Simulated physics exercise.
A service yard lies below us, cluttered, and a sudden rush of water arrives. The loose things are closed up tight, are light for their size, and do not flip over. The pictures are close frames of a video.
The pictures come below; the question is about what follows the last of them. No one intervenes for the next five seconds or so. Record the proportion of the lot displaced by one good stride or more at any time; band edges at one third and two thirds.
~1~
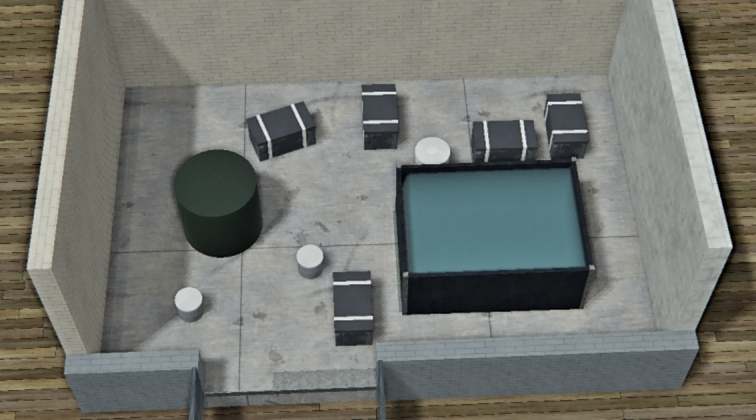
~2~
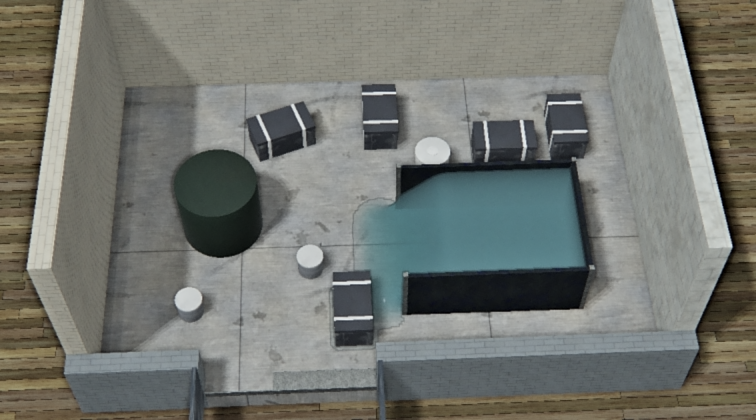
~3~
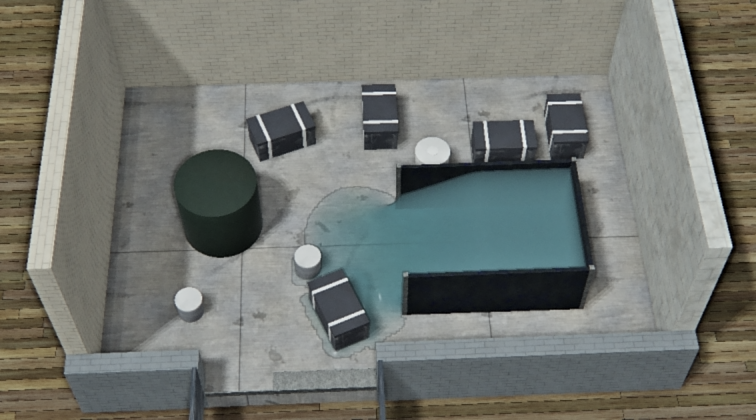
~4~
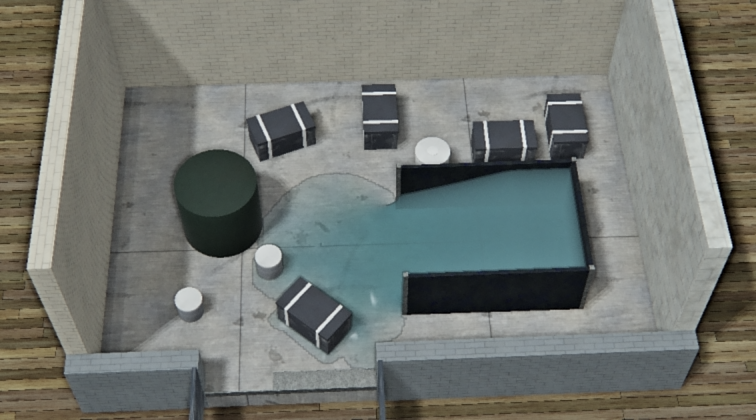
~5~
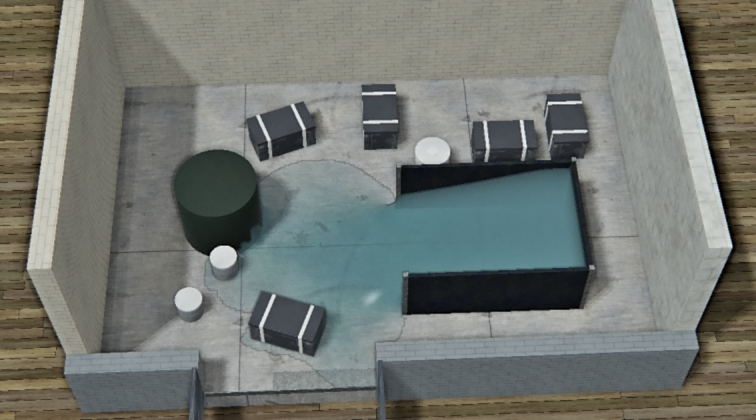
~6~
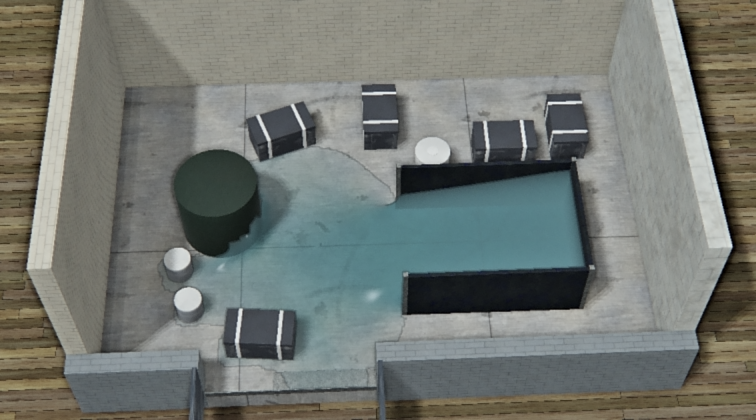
Proportion recorded: One third to two thirds.
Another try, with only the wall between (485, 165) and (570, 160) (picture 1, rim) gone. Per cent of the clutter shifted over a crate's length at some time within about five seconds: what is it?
About 50 %.
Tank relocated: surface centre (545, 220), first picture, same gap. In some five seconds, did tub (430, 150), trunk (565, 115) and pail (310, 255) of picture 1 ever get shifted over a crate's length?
Taking them in turn: Kept near its start; kept near its start; got sent well off.
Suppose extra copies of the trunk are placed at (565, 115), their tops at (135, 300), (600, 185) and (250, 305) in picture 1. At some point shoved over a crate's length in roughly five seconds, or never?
Okay, in order the twins go a long way, nowhere much, a long way.
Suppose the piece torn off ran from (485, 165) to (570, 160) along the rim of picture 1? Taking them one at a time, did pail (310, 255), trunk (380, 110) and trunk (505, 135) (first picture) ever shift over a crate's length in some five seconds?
Falls short, travels that far, travels that far.
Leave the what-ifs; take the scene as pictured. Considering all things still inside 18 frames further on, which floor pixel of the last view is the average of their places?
Around pixel (356, 177).
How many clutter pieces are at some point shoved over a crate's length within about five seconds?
The figure is 5.
A moment on, 3 of 8 are well off their spots; 1 afloat.
Next, 4 of 8 are well off their spots; 3 afloat.
Later, 4 of 8 are well off their spots; 3 afloat.
In the end, 5 of 8 are well off their spots, and 5 have been at some point; 4 afloat.
